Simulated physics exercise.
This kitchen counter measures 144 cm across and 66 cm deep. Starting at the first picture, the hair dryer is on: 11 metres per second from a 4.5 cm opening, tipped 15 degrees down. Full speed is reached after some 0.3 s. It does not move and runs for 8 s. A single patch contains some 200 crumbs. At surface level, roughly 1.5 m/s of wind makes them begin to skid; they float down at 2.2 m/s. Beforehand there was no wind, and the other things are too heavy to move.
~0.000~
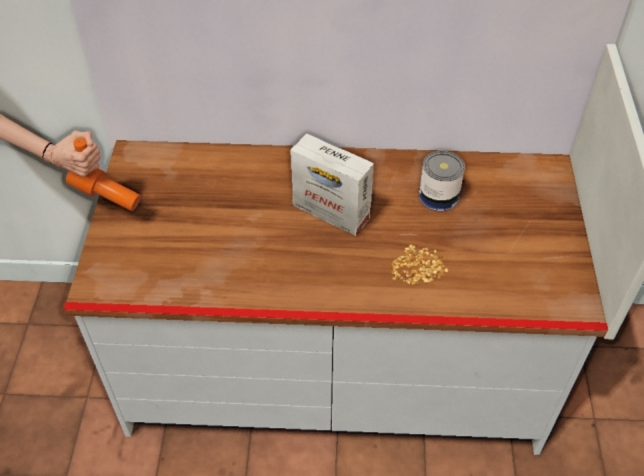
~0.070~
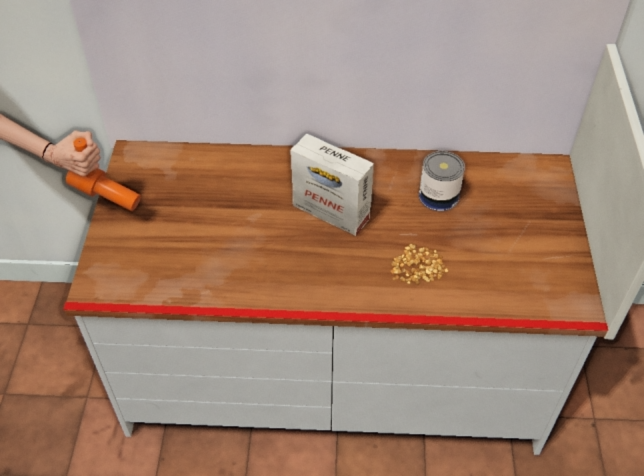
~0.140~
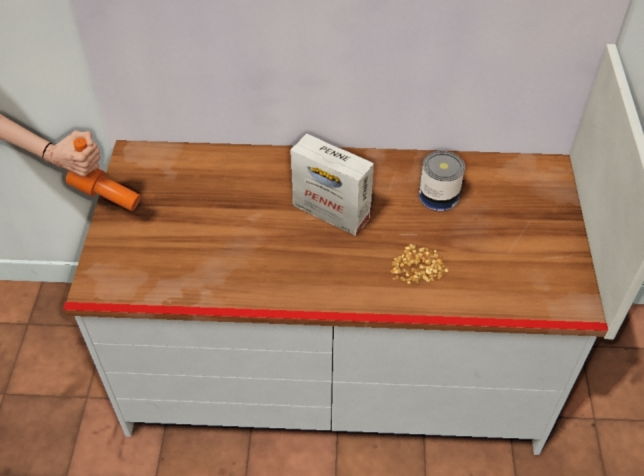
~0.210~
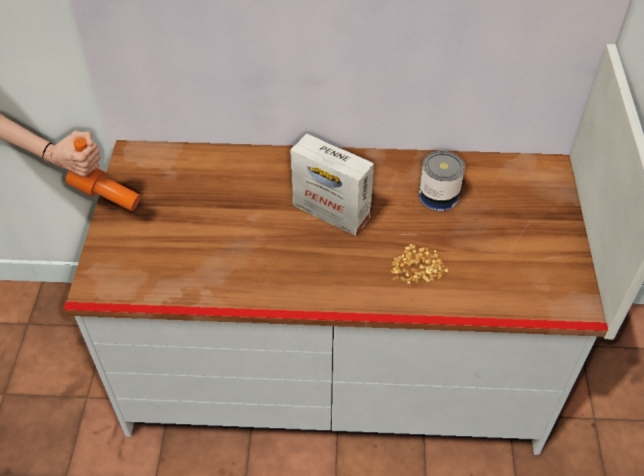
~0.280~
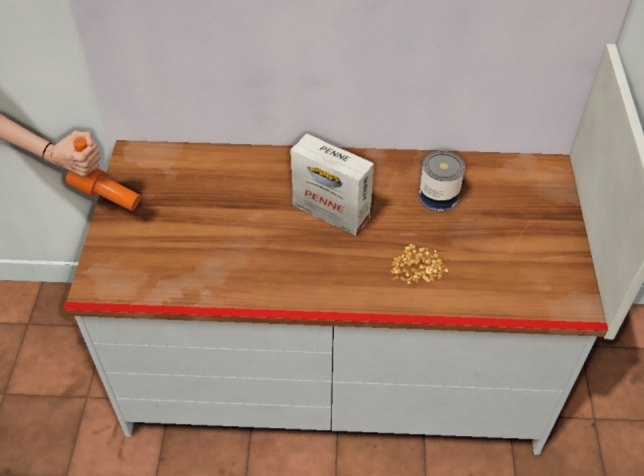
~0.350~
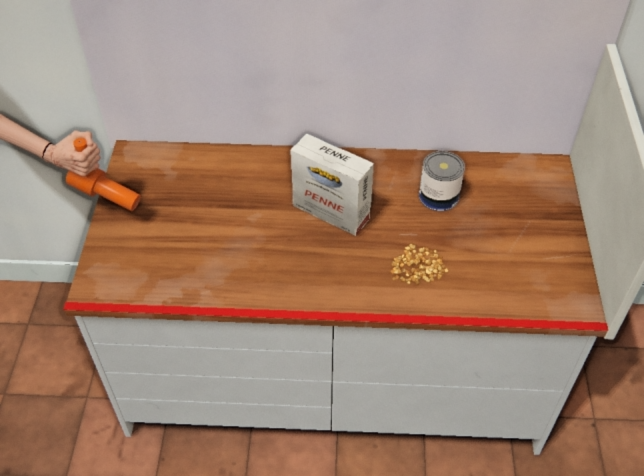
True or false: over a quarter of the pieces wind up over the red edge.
False.
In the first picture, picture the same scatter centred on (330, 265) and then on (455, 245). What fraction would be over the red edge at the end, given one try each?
Taking the two spots in order, you'd get 40 percent and then 0 percent.
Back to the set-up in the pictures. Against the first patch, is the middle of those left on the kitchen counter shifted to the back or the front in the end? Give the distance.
The middle sits nearer the nearer side now, some 5 cm away from where it began.
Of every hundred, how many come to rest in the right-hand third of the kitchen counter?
Roughly 90 in a hundred.
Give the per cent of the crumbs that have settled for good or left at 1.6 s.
60 %.
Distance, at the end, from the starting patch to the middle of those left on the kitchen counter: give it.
I'd say around 50 cm.
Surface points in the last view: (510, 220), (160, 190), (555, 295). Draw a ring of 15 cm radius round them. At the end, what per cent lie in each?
Roughly 0 %, 0 % and 60 %, in that order.
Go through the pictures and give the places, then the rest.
In the first picture, the middle of the crumbs is near (416, 265), none has stirred yet and the mouth of the hair dryer is at (136, 203).
In the second picture, the middle of the crumbs is near (416, 263), none has stirred yet and the red edge is centred on (333, 320).
In the third picture, the middle of the crumbs is near (416, 263), none has stirred yet, the top of a tin is at (444, 166) and the top of a carton is at (332, 156).
In the fourth picture, the middle of the crumbs is near (416, 263) and none has stirred yet.
In the fifth picture, the middle of the crumbs is near (416, 263) and none has stirred yet.
In the sixth picture, the middle of the crumbs is near (416, 263) and none has stirred yet.
After 1.6 s, 36 % are on the move or not yet settled, 8 % are over the red edge; the middle of those still in play is near (597, 283).
After 2.6 s, 34 % are on the move or not yet settled, 8 % are over the red edge; the middle of those still in play is near (597, 283).
After 4.4 s, 28 % are on the move or not yet settled, 10 % are over the red edge; the middle of those still in play is near (597, 283).
After 8.0 s, at the end, 12 % are over the red edge; the middle of those still in play is near (598, 282).
